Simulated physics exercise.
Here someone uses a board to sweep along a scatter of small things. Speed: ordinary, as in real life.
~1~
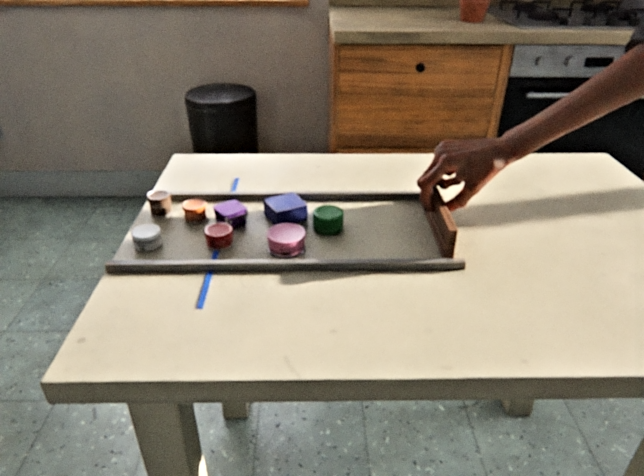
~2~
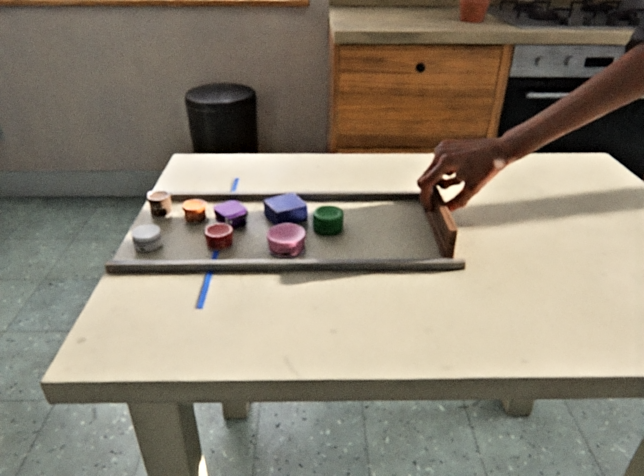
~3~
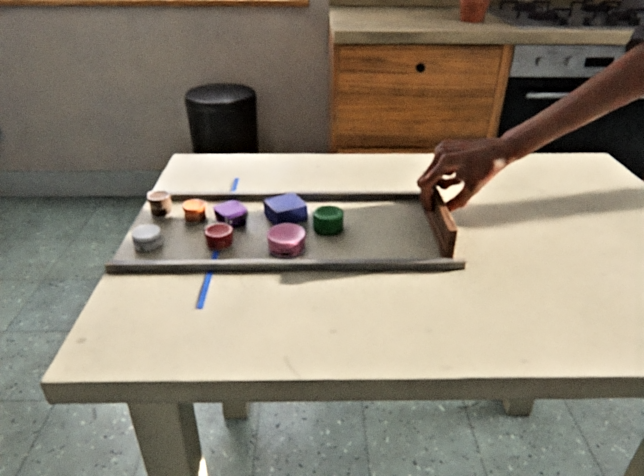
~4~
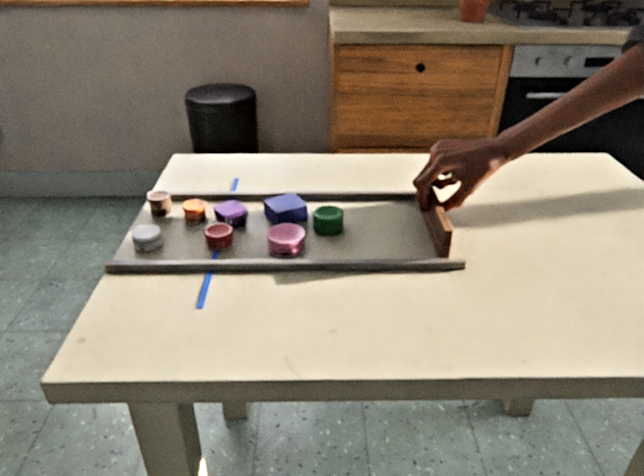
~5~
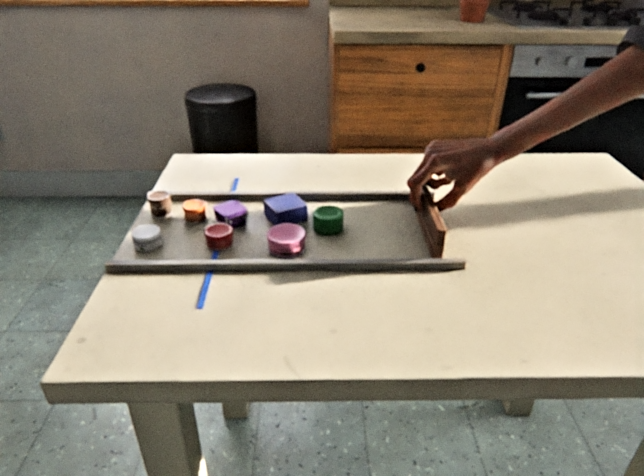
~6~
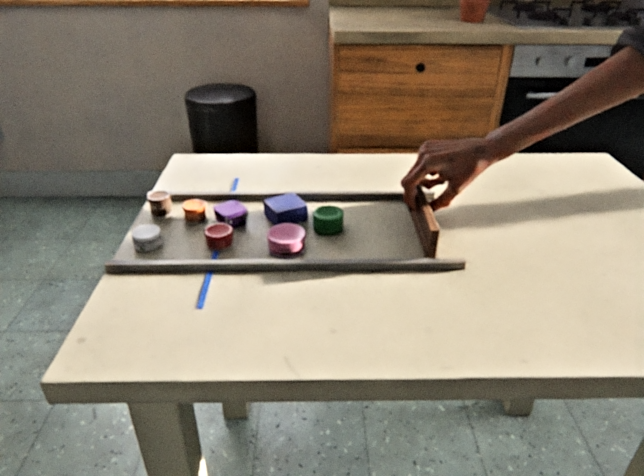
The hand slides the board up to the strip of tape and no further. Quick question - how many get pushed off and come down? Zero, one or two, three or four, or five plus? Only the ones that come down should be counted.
Missing: None.
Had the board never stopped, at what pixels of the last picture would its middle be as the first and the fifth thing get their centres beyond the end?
Its middle is around (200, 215) and later (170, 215).
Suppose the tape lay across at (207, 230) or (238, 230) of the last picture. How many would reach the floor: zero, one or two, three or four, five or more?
First tape: Zero. Second tape: Not one.
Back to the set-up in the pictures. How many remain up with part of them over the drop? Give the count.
Count: 0.
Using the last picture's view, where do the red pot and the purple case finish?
First at (173, 236); second at (181, 220).
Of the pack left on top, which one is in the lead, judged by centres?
The brown pot.
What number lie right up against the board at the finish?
I count 3 of them.
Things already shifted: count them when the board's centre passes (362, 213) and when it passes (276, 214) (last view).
One spot: 0. Other spot: 4.
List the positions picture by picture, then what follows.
The first picture shows brown pot (160, 204); white tub (147, 238); orange pot (195, 212); board (437, 213); tape (222, 230).
The second picture shows white tub (147, 238); blue block (285, 210).
The third picture shows orange pot (195, 212); green lid (328, 220).
The fourth picture shows brown pot (160, 204); board (433, 213).
The fifth picture shows white tub (147, 238); purple case (231, 215).
The sixth picture shows brown pot (160, 204); white tub (147, 238); orange pot (195, 212); board (420, 213); tape (222, 230).
Soon after, none off yet; brown pot at rest near (160, 204); white tub at rest near (147, 238); orange pot at rest near (195, 212).
In the end, the number that fall off is zero.
